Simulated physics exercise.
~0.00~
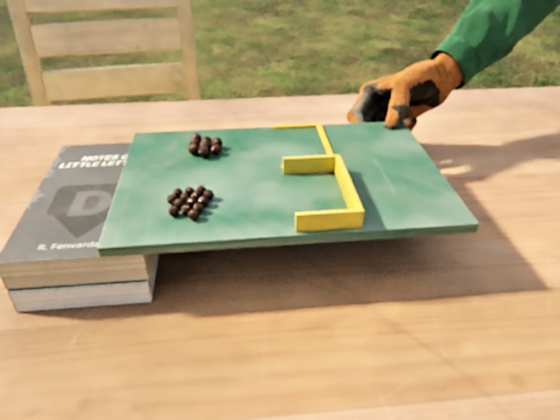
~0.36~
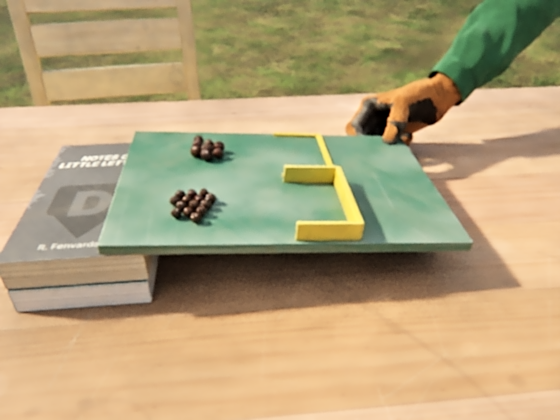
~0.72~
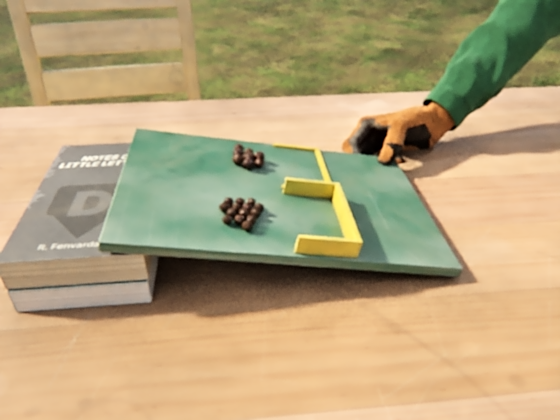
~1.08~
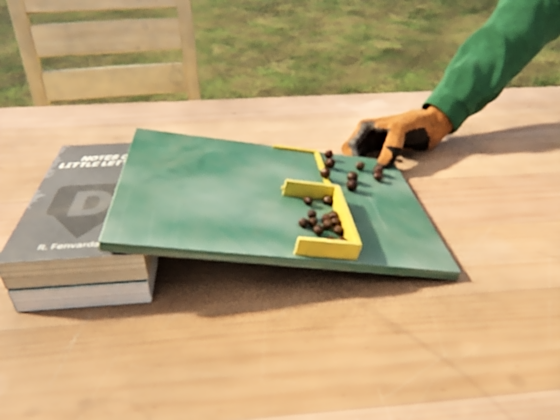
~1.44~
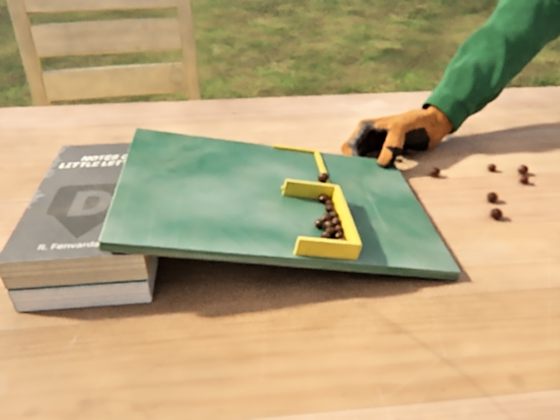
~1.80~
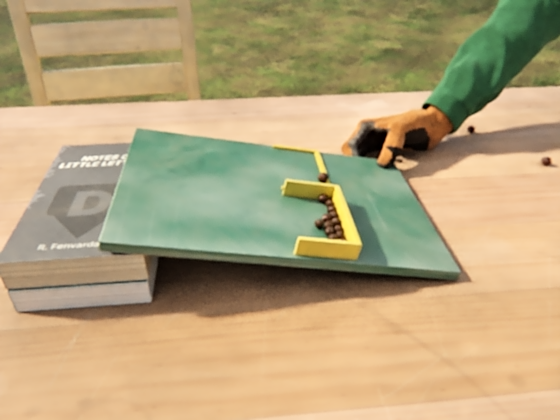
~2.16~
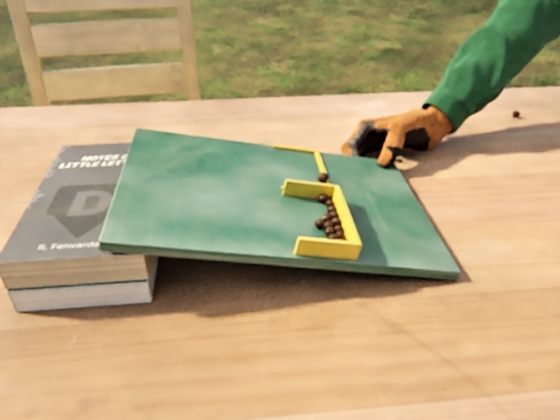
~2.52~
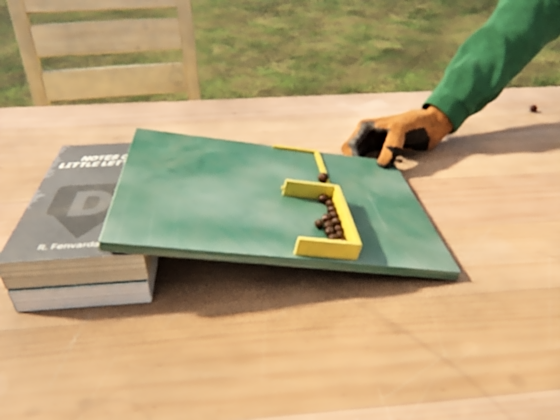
A gloved hand lowers a green board; one brown heap is caught, the other mostly escapes.
